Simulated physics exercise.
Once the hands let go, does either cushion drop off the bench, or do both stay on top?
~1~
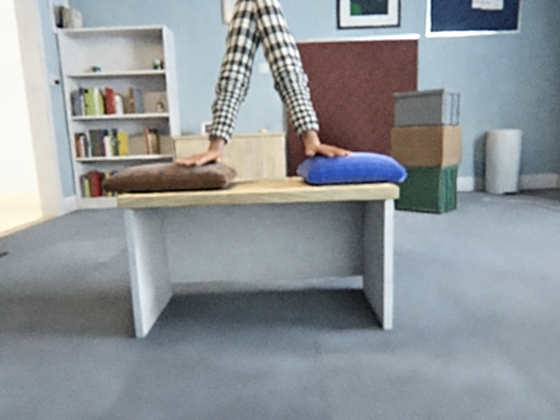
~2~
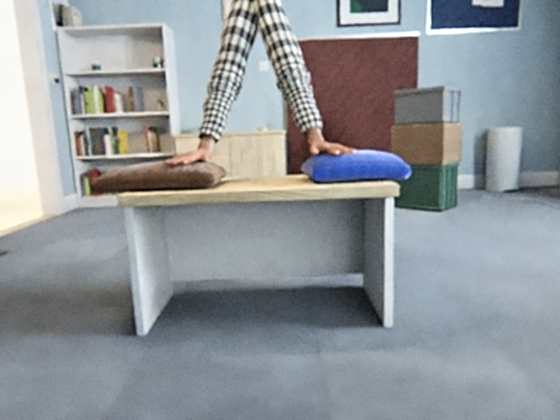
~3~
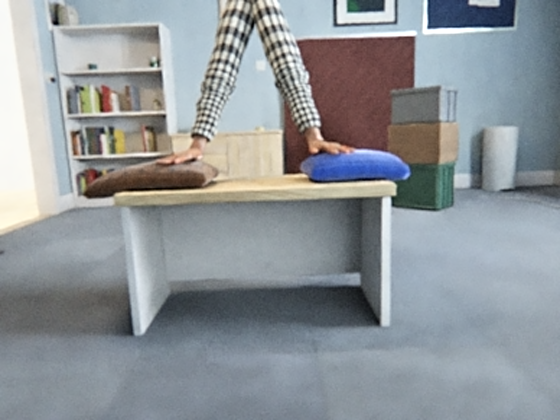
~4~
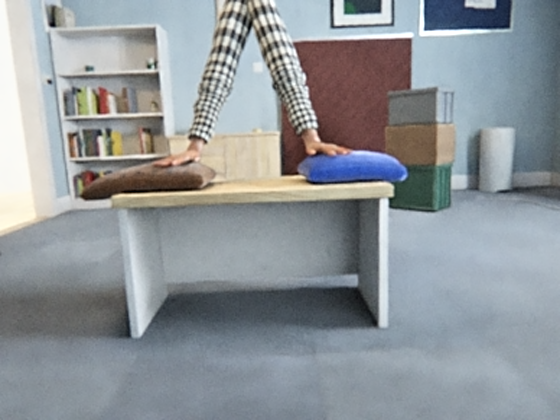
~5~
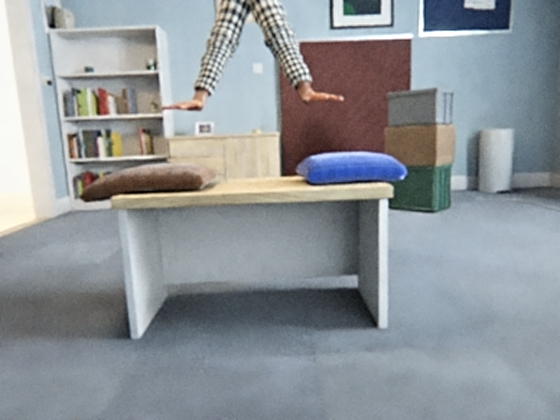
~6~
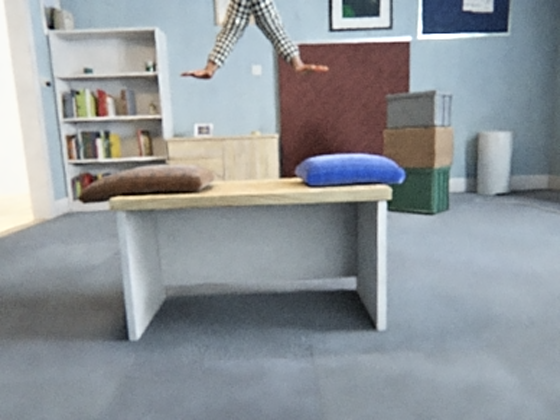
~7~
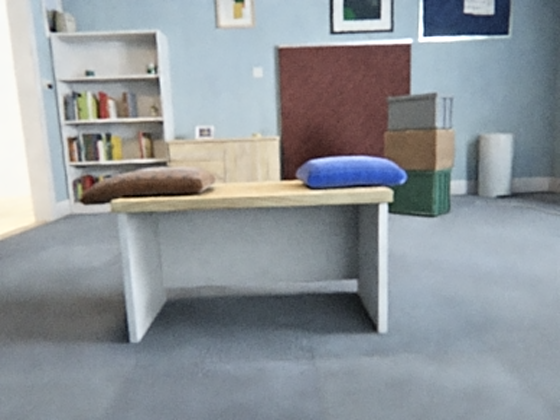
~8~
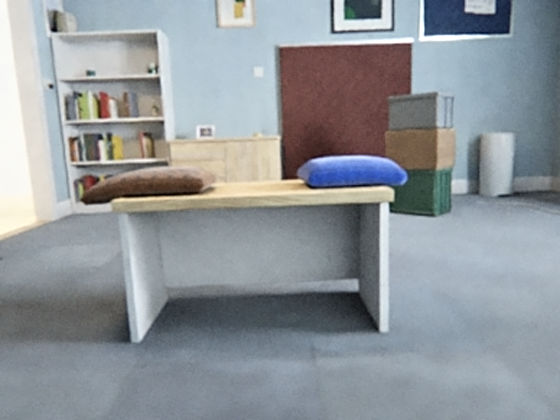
Both stay on top. The brown pillow and the blue cushion hold their places on the bench.
